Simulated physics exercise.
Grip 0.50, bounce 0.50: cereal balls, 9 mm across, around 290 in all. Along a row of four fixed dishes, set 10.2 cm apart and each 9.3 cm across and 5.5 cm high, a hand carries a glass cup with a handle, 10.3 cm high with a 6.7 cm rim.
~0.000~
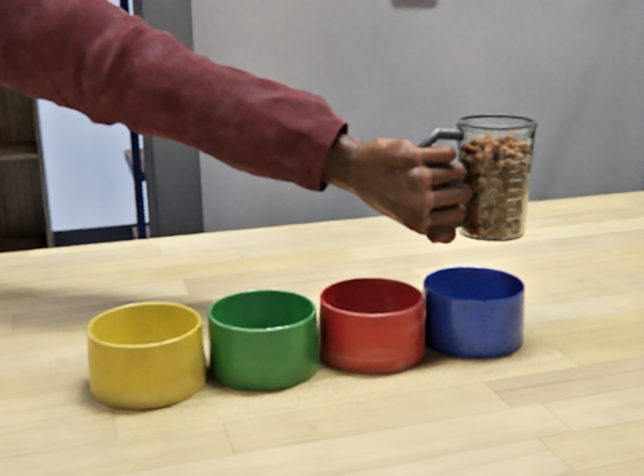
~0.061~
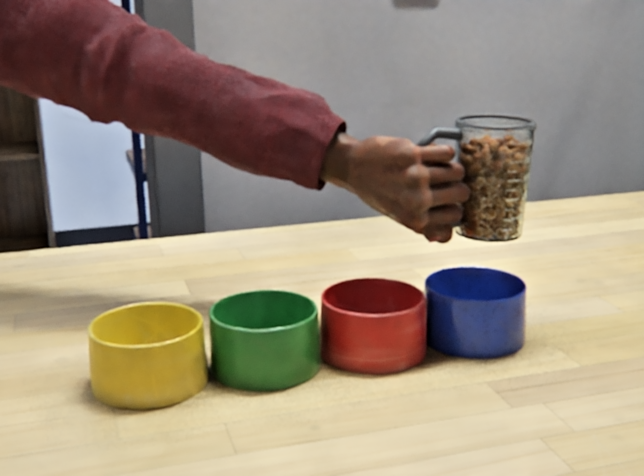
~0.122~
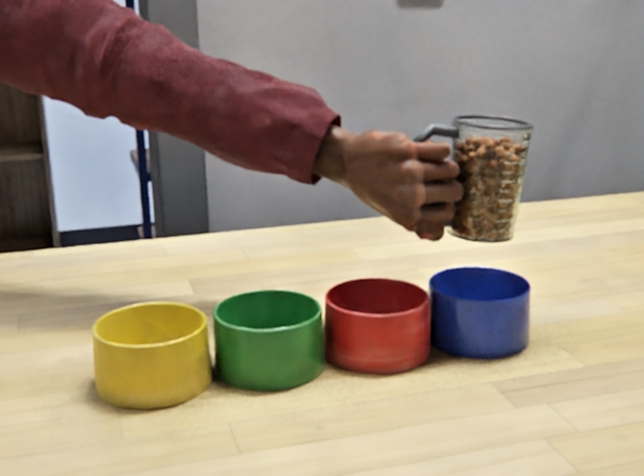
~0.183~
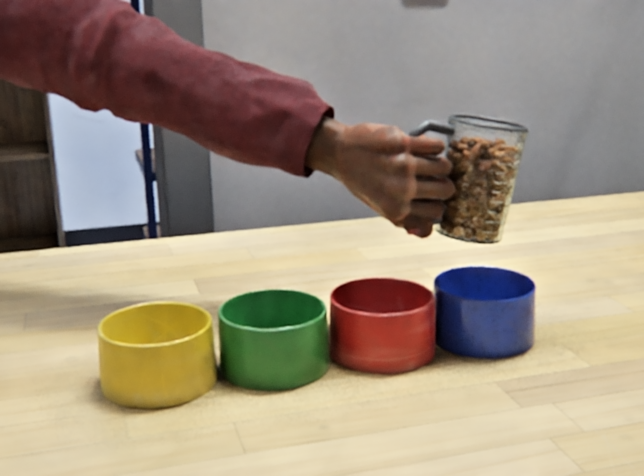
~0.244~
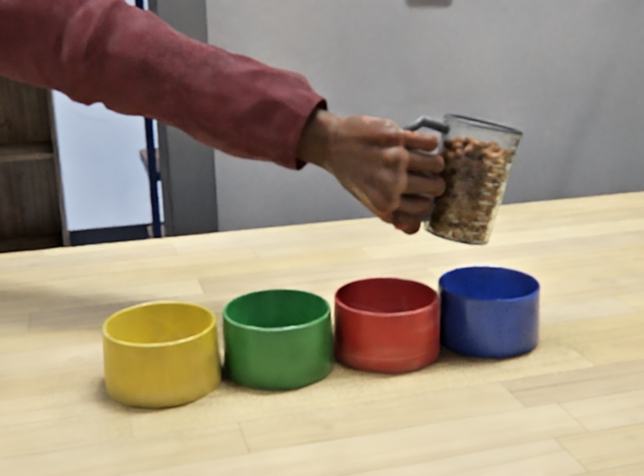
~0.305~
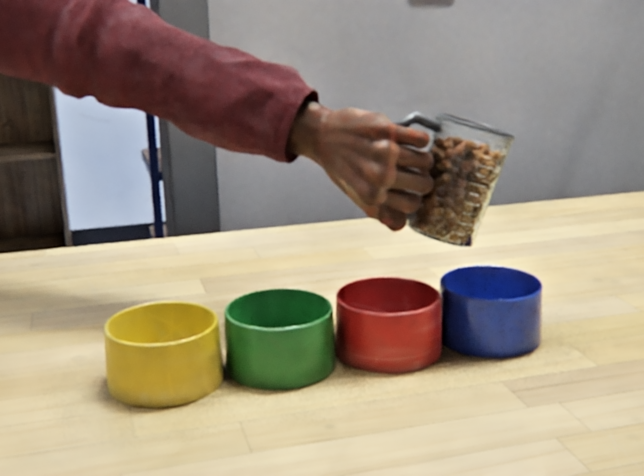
Hand in a red sleeve holding a glass cup of cereal balls above four colourful dishes, moving slightly left while tilting it rightward.
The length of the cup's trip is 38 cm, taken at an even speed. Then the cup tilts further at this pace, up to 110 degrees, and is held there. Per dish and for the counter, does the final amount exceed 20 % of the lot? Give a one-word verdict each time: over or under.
Verdicts: Red under, blue under, green under, yellow over, counter under.
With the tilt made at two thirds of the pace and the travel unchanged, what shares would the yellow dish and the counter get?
I'd expect yellow to end at 100 and the counter at 0.
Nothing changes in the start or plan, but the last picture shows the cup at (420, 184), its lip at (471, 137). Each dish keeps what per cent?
Per cent kept: Red 0, blue 0, green 0, yellow 100.
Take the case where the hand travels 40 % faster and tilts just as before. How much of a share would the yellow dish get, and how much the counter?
Shares: Yellow 100, counter 0.
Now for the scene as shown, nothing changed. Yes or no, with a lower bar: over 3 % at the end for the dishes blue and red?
Well, blue gets a cross and red gets a cross.
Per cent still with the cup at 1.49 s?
Near 95 per cent of the load.
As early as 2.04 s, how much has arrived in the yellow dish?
About 40 percent up to now.
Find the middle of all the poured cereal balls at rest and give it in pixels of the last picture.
Centre at rest, approx.: (181, 359) px.
Then, at 1.02 s, tilt 69 degrees; cup holds 100 %.
After 1.49 s, tilt 103 degrees; cup holds 95 %.
After 2.04 s, tilt 110 degrees; cup holds 40 %, green 15 %, yellow 40 %.
In the end, at 3.4 s, red 0 %, blue 0 %, green 15 %, yellow 80 %, counter 5 %.
